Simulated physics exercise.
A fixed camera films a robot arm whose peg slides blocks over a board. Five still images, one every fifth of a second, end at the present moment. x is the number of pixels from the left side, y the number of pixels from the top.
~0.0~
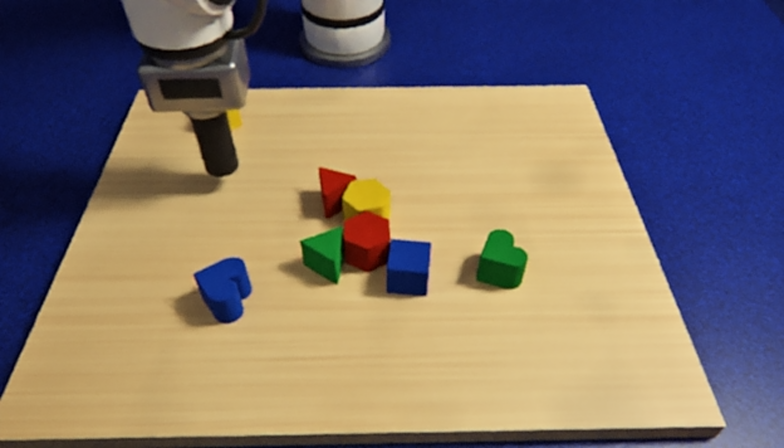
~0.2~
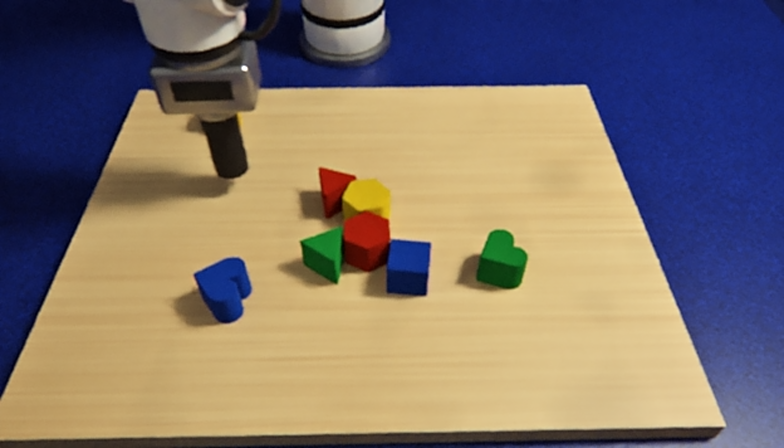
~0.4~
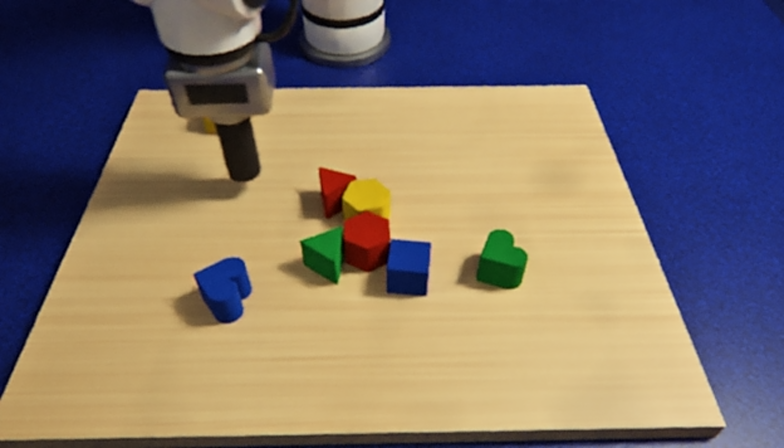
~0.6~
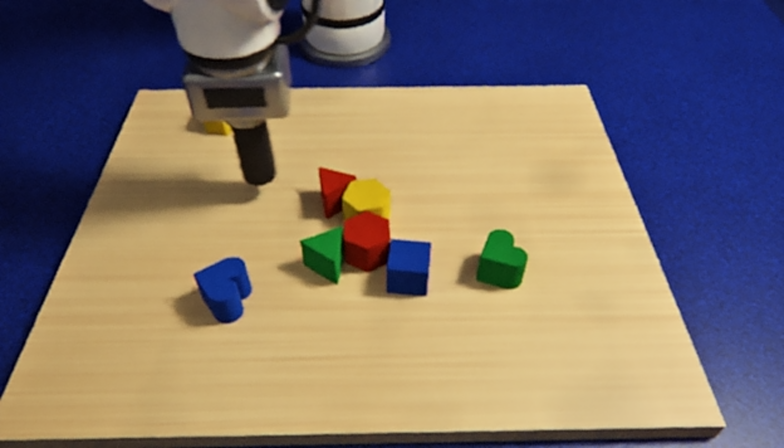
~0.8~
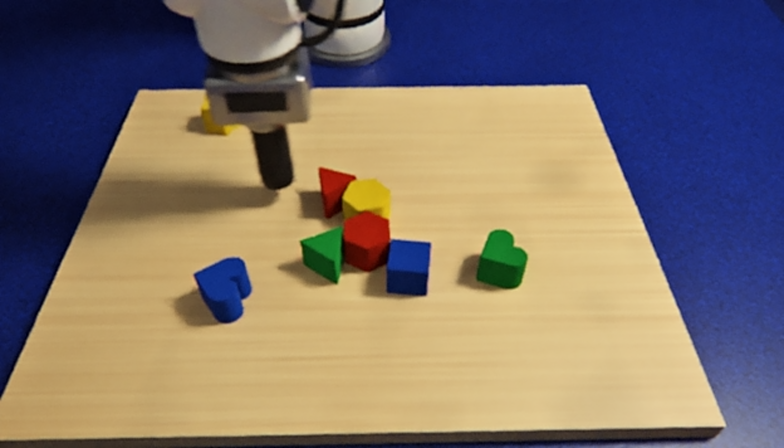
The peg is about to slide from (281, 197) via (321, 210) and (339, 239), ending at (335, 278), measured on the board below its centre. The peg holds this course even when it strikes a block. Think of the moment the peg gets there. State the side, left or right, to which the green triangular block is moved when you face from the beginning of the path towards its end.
So, looking from the first point of the path to the last, the green triangular block moves rightwards.
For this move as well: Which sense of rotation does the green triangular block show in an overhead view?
Clockwise, looking down.
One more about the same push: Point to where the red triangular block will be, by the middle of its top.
Around (354, 178).
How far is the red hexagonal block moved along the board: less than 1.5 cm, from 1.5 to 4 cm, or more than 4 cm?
The distance will be 1.5 to 4 cm.
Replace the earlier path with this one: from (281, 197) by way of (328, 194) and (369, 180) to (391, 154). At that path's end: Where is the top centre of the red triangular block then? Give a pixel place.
At the end it should sit near (389, 169).
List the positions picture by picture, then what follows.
In the first frame, lower end of the peg at (223, 167), tops of blocks, green triangular block at (326, 242), red triangular block at (333, 179), yellow hexagonal block at (366, 193), red hexagonal block at (367, 229).
In the second frame, peg at (233, 169), blocks as before.
In the third frame, peg at (245, 172), blocks as before.
In the fourth frame, peg at (260, 176), blocks as before.
In the fifth frame, peg at (278, 180), green triangular block at (326, 242), red triangular block at (333, 179), yellow hexagonal block at (366, 193), red hexagonal block at (367, 229).
What follows on the original path. One third of the way, peg at (319, 193); red triangular block at (347, 177); yellow hexagonal block at (373, 193), turned 20° clockwise.
Two thirds of the way, peg at (338, 223); red triangular block at (354, 178), turned 15° anticlockwise; yellow hexagonal block at (381, 194), turned 20° clockwise; red hexagonal block at (371, 233), turned 15° anticlockwise.
At the end, peg at (333, 261); green triangular block at (314, 277), turned 55° clockwise; red triangular block at (354, 178), turned 15° anticlockwise; yellow hexagonal block at (381, 194), turned 20° clockwise; red hexagonal block at (376, 250), turned 60° anticlockwise.
